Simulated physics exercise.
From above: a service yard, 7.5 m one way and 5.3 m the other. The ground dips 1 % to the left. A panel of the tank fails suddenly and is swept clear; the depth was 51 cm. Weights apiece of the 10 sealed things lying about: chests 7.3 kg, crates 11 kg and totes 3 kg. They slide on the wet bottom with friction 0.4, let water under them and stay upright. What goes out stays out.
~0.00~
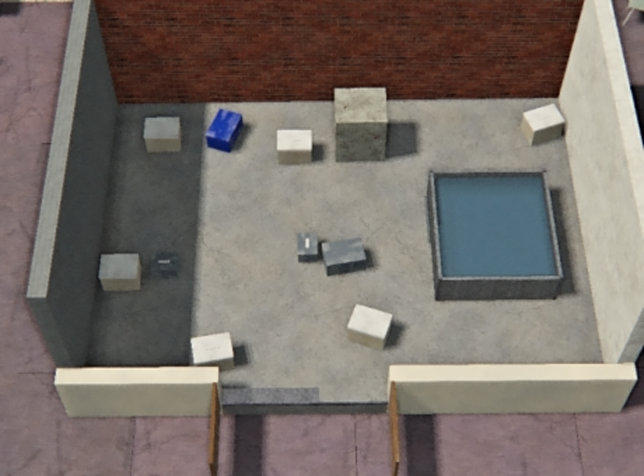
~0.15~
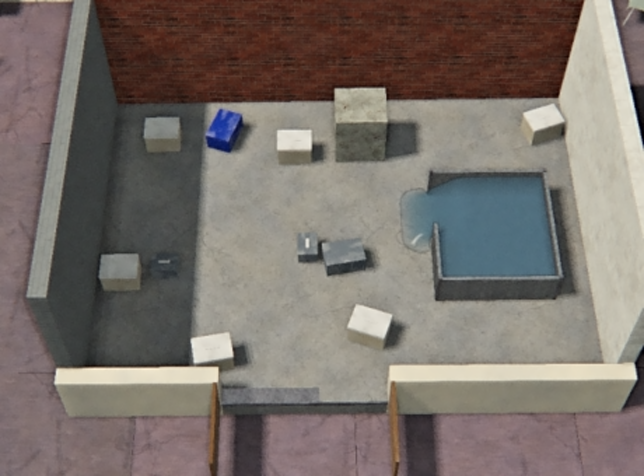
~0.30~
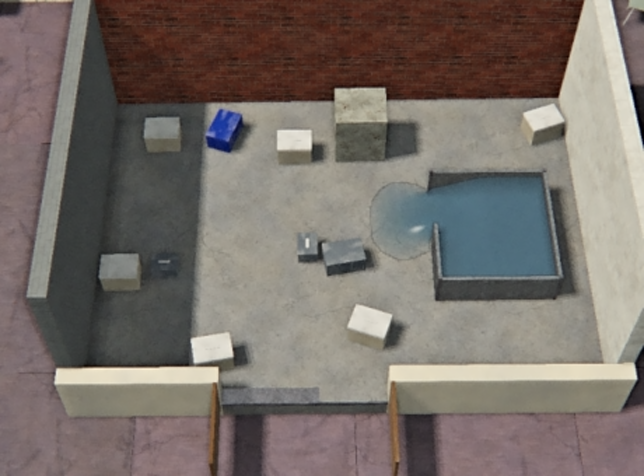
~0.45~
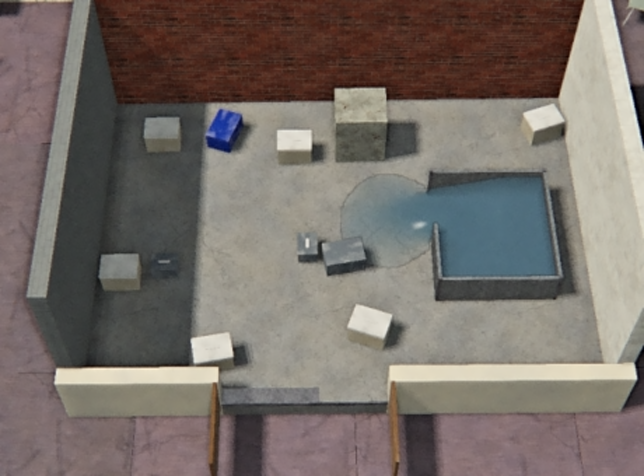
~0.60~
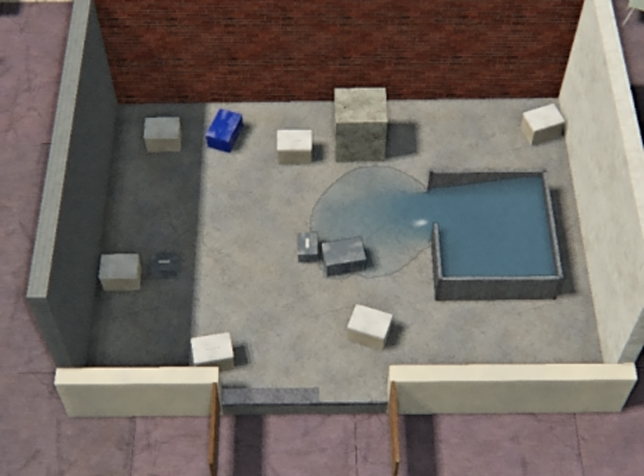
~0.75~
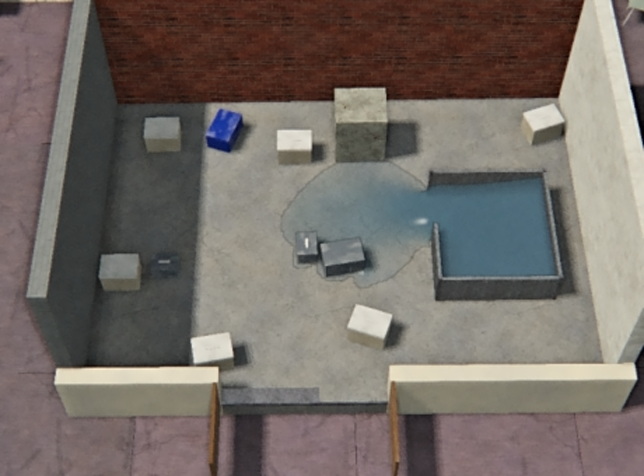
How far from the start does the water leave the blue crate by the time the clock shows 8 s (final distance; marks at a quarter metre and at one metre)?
Blue crate slides a little.
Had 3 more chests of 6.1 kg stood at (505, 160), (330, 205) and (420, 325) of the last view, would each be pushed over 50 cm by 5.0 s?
In turn: Short of it, past it, less.
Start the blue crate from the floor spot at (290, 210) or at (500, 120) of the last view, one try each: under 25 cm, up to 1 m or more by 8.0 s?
In turn: It ends far away; it barely shifts.
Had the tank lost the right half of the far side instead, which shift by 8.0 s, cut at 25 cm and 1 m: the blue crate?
Then the blue crate ends far away.
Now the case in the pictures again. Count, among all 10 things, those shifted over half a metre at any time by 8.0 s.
I count 8.
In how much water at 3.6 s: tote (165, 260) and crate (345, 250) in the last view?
Roughly 4 and 2 cm.
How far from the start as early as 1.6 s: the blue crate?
Roughly 0 cm by then.
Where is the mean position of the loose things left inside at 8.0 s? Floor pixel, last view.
Around (287, 260).
After 1.6 s the blue crate is near (224, 125), 0.0 m from its start, aground; 0 of 10 are out; 0 afloat.
After 3.6 s the blue crate is near (166, 99), 1.1 m from its start, afloat; 0 of 10 are out; 6 afloat.
After 5.6 s the blue crate is near (200, 119), 0.4 m from its start, afloat; 0 of 10 are out; 5 afloat.
After 8.0 s the blue crate is near (235, 141), 0.4 m from its start, afloat; 0 of 10 are out; 7 afloat.
